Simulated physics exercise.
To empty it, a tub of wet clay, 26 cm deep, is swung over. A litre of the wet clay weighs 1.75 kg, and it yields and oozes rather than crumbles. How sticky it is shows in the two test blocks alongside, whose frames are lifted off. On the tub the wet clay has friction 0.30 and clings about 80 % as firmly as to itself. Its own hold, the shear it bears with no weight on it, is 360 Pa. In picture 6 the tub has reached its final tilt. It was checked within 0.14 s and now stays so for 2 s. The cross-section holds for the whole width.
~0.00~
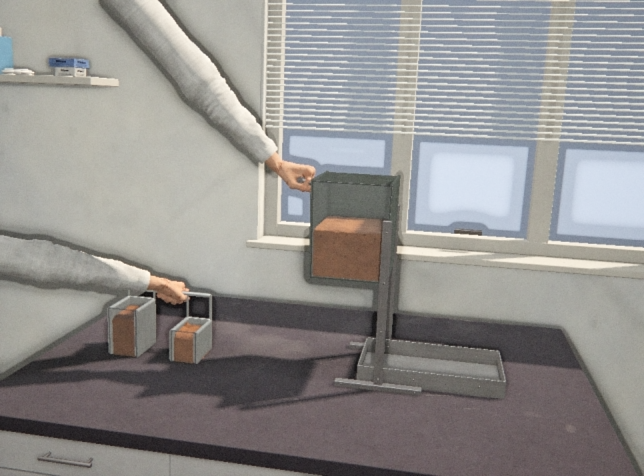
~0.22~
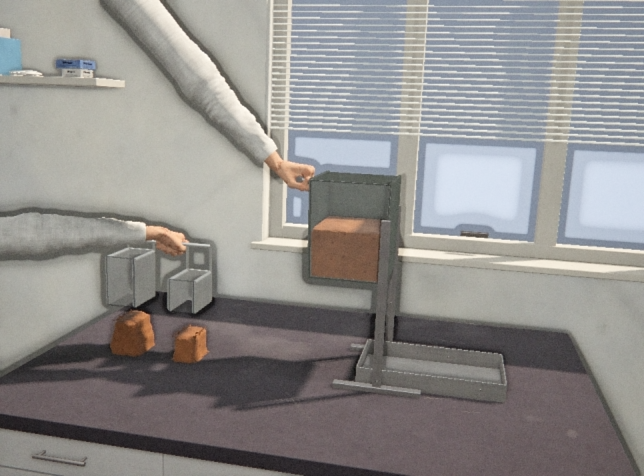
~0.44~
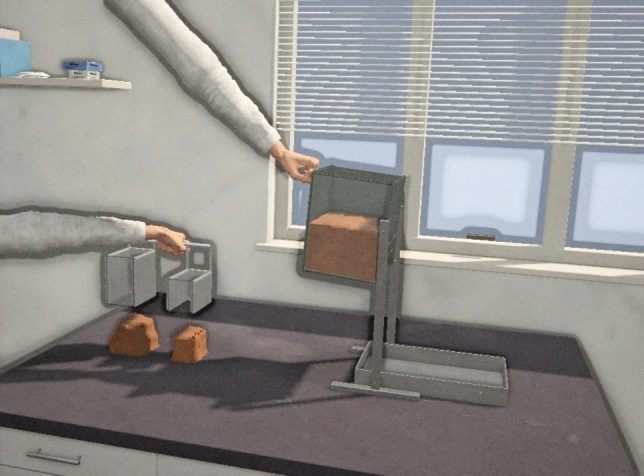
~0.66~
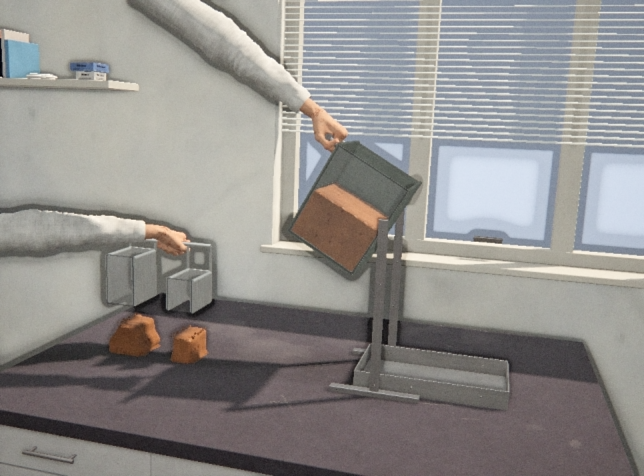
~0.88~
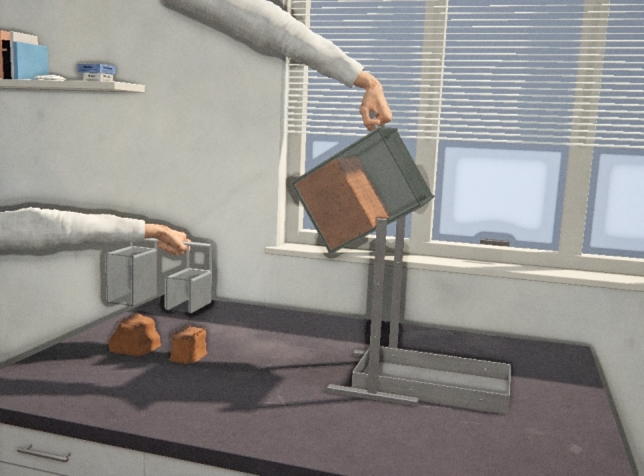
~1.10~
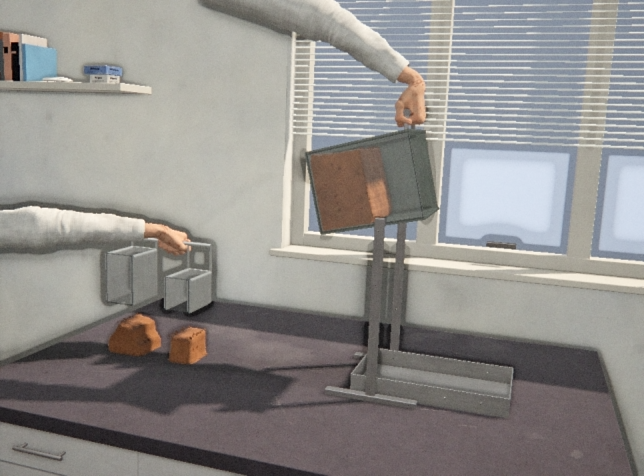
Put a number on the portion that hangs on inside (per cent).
Close to 100 per cent.
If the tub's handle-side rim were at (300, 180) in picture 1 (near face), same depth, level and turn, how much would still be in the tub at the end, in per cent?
Then about 100 %.
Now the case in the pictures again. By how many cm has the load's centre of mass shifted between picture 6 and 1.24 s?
Roughly 2 cm.
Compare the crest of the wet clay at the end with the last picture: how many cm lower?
About 4 cm.
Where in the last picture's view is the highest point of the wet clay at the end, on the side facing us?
Around (332, 164).
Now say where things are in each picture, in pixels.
In the first frame, handle-side rim at (314, 181), tilt 0 degrees; crest of the wet clay at (331, 230); block heights 12 cm, 8.0 cm (left to right).
In the second frame, handle-side rim at (313, 180), tilt 0 degrees; crest of the wet clay at (329, 230); block heights 10 cm, 7.9 cm (left to right).
In the third frame, handle-side rim at (315, 172), tilt 5 degrees; crest of the wet clay at (314, 223); block heights 9.4 cm, 7.9 cm (left to right).
In the fourth frame, handle-side rim at (341, 145), tilt 30 degrees; crest of the wet clay at (318, 192); block heights 9.2 cm, 7.8 cm (left to right).
In the fifth frame, handle-side rim at (380, 131), tilt 57 degrees; crest of the wet clay at (333, 161); block heights 9.0 cm, 7.8 cm (left to right).
In the sixth frame, handle-side rim at (409, 133), tilt 76 degrees; crest of the wet clay at (355, 150); block heights 9.0 cm, 7.8 cm (left to right).
After 1.24 s, the tub is at 76 degrees and holds 100 %.
After 1.41 s, the tub is at 76 degrees and holds 100 %.
After 1.58 s, the tub is at 76 degrees and holds 100 %.
After 1.75 s, the tub is at 76 degrees and holds 100 %.
After 3.10 s, the tub is at 76 degrees and holds 100 %.
